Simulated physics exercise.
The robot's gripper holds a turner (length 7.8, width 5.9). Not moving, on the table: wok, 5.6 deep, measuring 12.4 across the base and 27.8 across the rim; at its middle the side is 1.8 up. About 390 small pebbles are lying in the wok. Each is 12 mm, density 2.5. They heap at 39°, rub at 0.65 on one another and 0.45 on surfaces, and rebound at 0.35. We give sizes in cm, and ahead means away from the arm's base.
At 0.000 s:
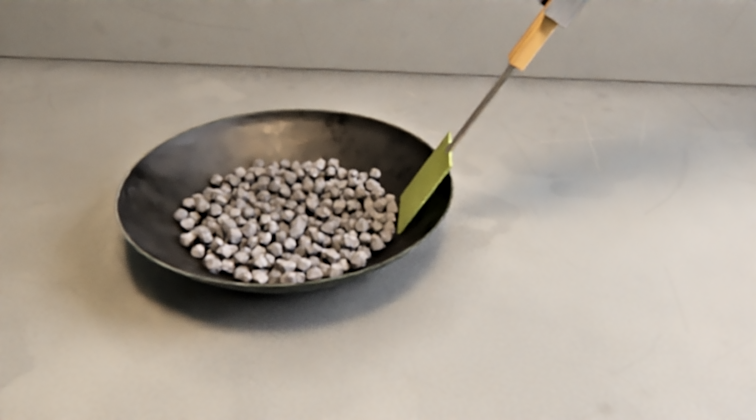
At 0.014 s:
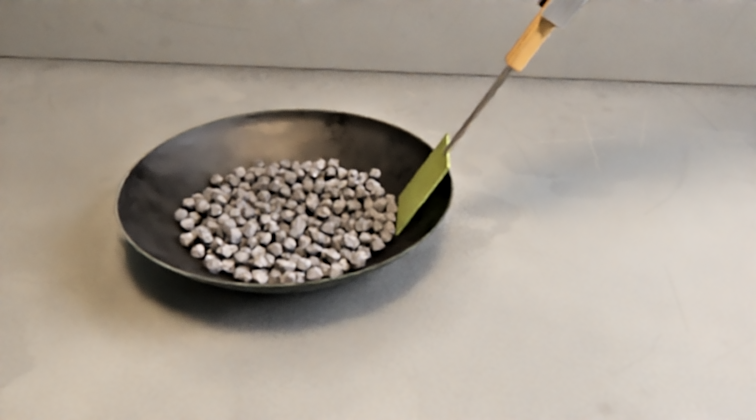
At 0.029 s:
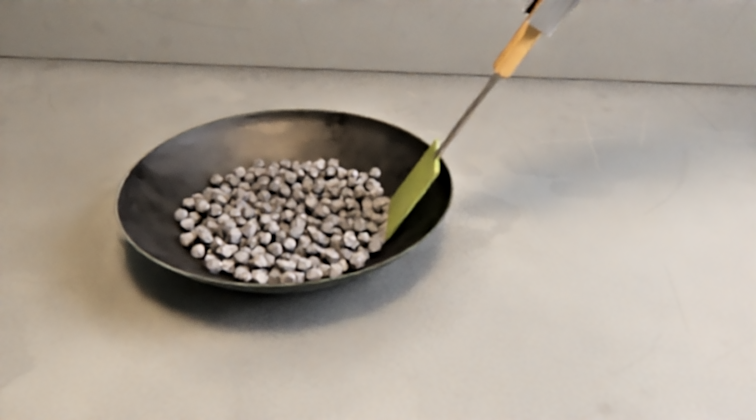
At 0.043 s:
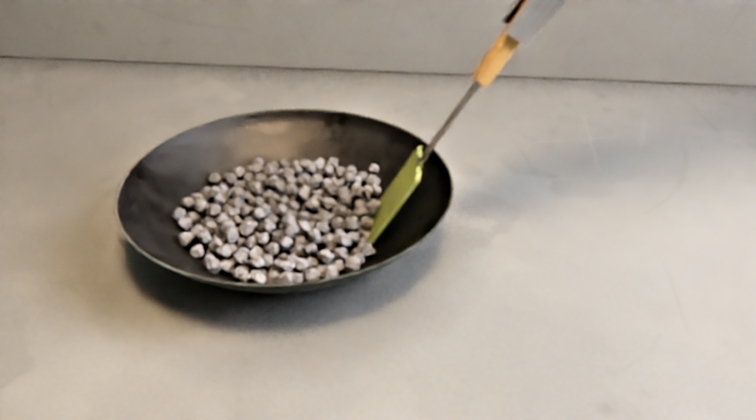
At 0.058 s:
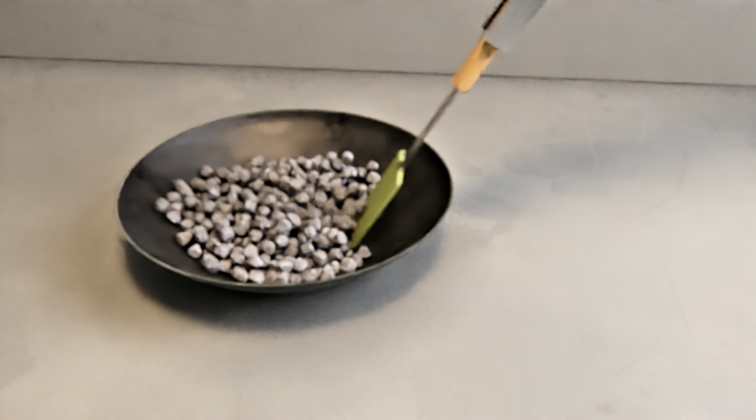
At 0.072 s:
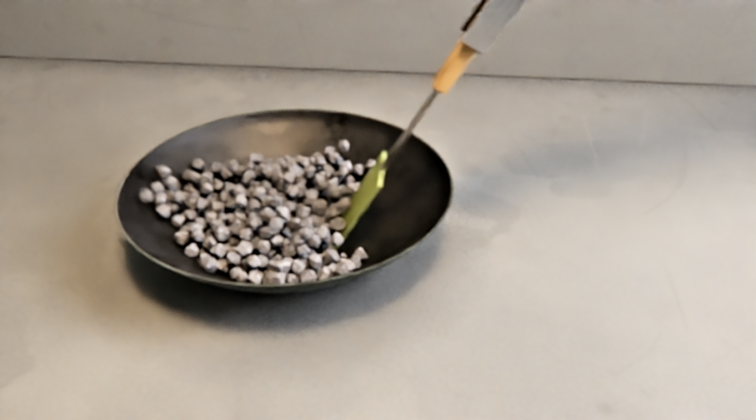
In a dark wok on a grey table, a green turner held by a robot's gripper rested at the right side, then moved left, pushing the small greyish pebbles across toward the left side.
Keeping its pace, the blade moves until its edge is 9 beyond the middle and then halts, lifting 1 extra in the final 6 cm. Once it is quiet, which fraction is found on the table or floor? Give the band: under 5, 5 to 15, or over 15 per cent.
Over 15 per cent.
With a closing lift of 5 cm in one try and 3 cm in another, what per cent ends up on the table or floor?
Some 20 and 25 per cent.
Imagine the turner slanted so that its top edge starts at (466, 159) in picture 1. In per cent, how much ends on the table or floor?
Some 30 per cent.
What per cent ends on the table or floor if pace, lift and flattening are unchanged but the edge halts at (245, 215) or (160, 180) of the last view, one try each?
Try 1: Approx. 5 %; try 2: Approx. 35 %.
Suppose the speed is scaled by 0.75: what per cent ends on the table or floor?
Some 20 per cent.
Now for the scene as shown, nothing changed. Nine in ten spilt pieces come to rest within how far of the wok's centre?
Seen from above, roughly 35 cm.
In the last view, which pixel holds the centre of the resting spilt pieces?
Roughly (32, 216).
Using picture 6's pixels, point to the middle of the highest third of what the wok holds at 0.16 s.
Roughly pixel (198, 183).
After 0.11 s, sloping 60°, highest piece 8 above the table; 389 in the wok, 2 on the blade or in flight.
After 0.16 s, sloping 60°, highest piece 9 above the table; 385 in the wok, 6 on the blade or in flight.
After 0.38 s, sloping 60°, highest piece 11 above the table; 268 in the wok, 88 on the table or floor, 35 on the blade or in flight.
After 1.43 s, sloping 60°, highest piece 6 above the table; 268 in the wok, 123 on the table or floor.
At rest, 268 in the wok, 123 on the table or floor. That is 31 % on the table or floor.
